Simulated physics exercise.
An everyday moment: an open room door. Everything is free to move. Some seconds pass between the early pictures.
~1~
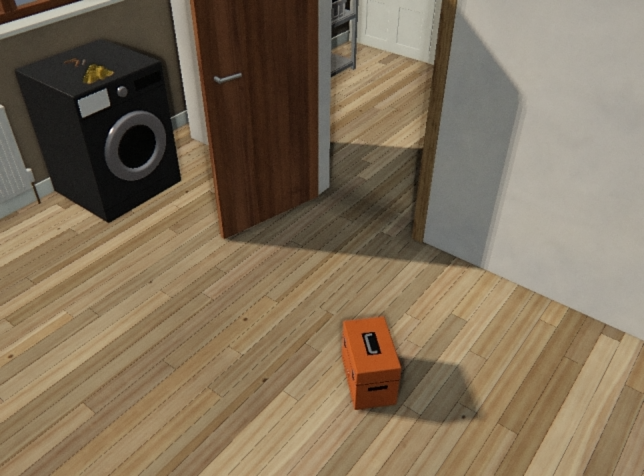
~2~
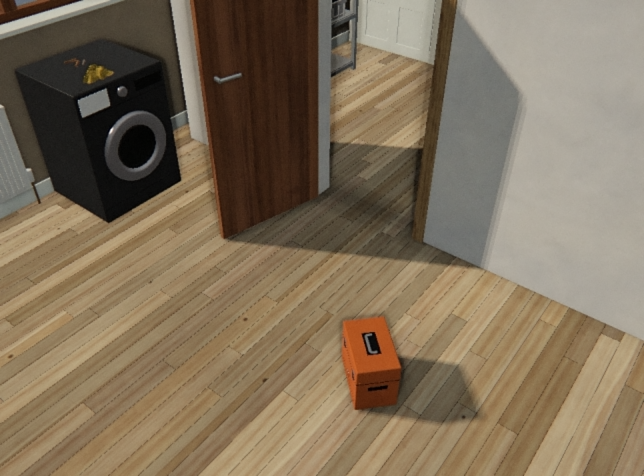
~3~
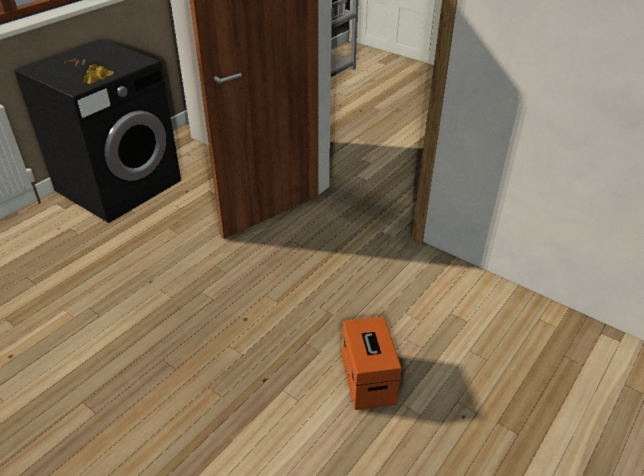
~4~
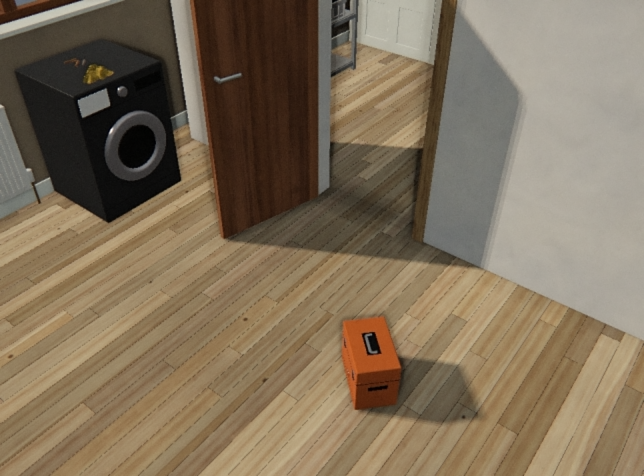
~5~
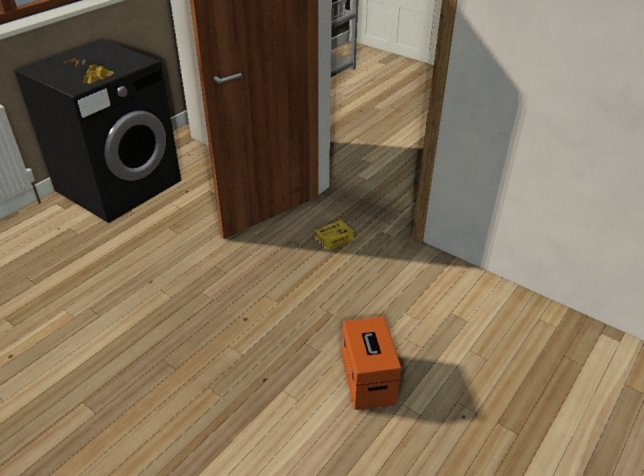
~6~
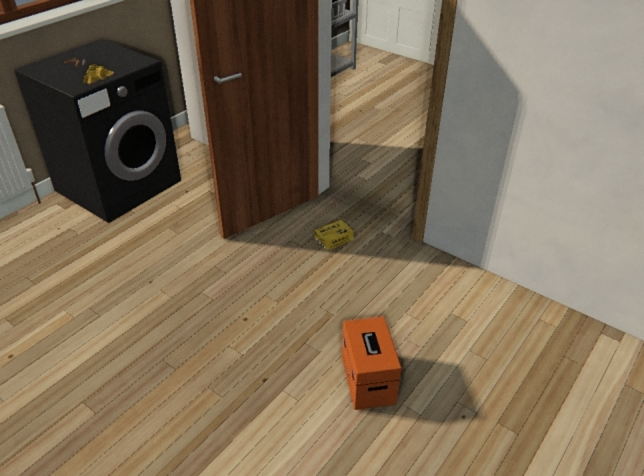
At the start, a brown door stands wide open beside a black washing machine, with an orange toolbox sitting on the wooden floor in front. Nothing moves for a while, then a small yellow box appears on the floor in the doorway's shadow and stays still, as do the door and toolbox.
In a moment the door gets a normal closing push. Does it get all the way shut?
Outcome: The door reaches the frame.
Then, 1.10 s past the last view, door at 47°; yellow box displaced a little near (346, 235).
Then, 1.50 s past the last view, door at 12°; yellow box displaced well along near (390, 225).
Finally, door at 0°; moved from the start, yellow box; orange toolbox still in place. Final places as the last picture's camera would see them, yellow box near (410, 211).
